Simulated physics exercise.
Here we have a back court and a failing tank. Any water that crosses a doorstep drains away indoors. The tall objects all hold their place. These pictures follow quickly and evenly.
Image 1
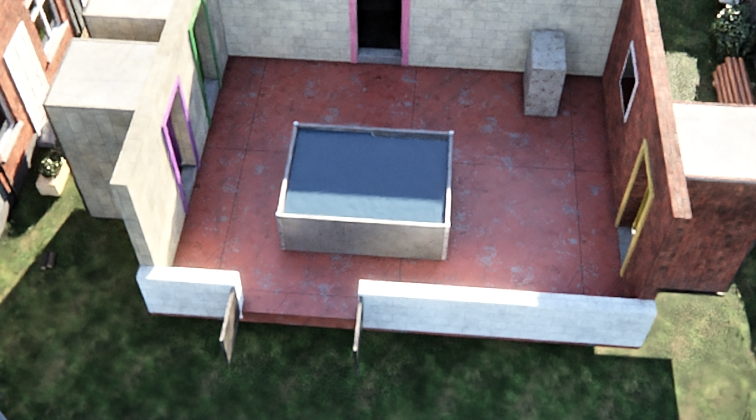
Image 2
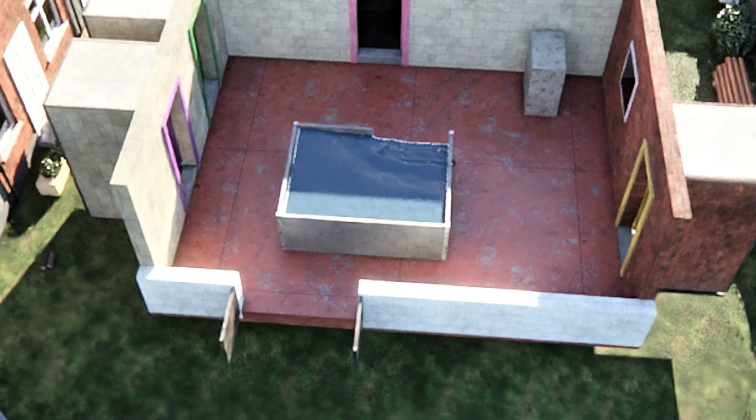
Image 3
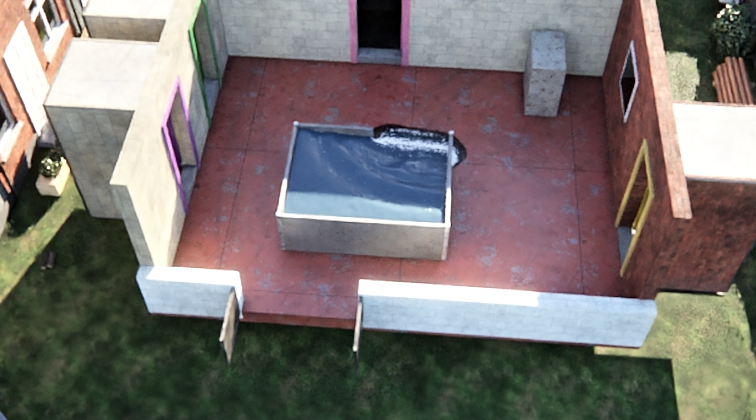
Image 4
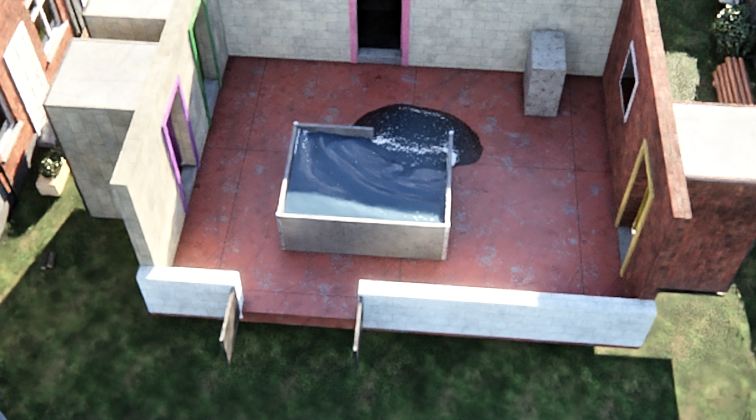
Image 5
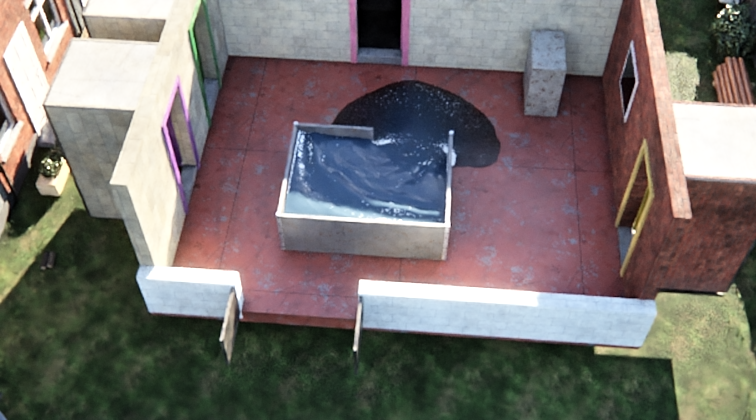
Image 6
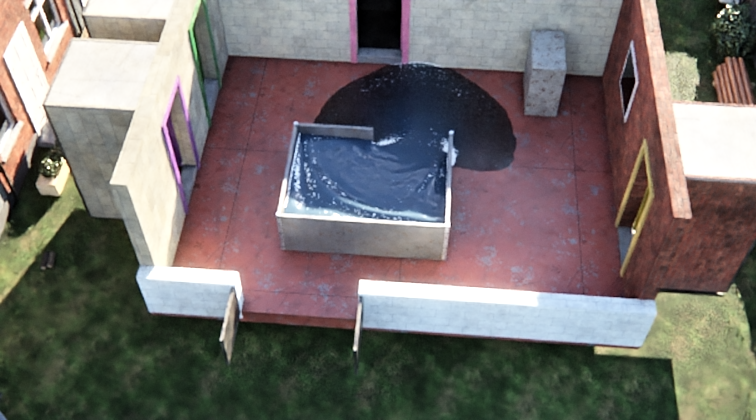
We see a walled court with a red floor and a raised tank of still water, until water pours out through a gap on its far side and spreads in a widening dark pool toward the back wall.
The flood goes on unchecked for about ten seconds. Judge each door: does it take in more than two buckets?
My call: The yellow door takes in more, the pink door takes in more, the purple door keeps it to two or fewer, the green door keeps it to two or fewer.
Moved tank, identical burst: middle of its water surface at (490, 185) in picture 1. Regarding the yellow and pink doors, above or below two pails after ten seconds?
Lab note - yellow door crosses the line; pink door doesn't reach it.
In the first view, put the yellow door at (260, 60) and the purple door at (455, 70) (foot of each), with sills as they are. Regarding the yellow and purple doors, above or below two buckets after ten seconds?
What happens next: The yellow one overflows, and the purple one overflows.
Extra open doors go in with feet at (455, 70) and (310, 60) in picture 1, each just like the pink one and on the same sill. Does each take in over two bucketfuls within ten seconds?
Door one beats the threshold, door two misses the threshold.
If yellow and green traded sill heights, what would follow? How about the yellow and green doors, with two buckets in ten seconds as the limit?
Then: Yellow takes less; green goes over.
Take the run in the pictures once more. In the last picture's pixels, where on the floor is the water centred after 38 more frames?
The balance point is around (398, 168).
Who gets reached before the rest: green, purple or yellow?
That would be the green door.
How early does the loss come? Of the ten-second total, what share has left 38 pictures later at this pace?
Around 35 % of the total, roughly.
A moment on, water covers 25 % of the floor; the yellow door not reached, the pink door over two buckets in, the purple door not reached, the green door not reached.
Next, water covers 35 % of the floor; the yellow door not reached, the pink door far over two buckets in, the purple door not reached, the green door not reached.
Then, water covers 60 % of the floor; the yellow door wet at the sill, nothing in, the pink door far over two buckets in, the purple door wet at the sill, nothing in, the green door wet at the sill, nothing in.
Later, water covers 90 % of the floor; the yellow door under two buckets in, the pink door far over two buckets in, the purple door wet at the sill, nothing in, the green door wet at the sill, nothing in.
In the end, water covers 100 % of the floor; the yellow door far over two buckets in, the pink door far over two buckets in, the purple door wet at the sill, nothing in, the green door wet at the sill, nothing in.
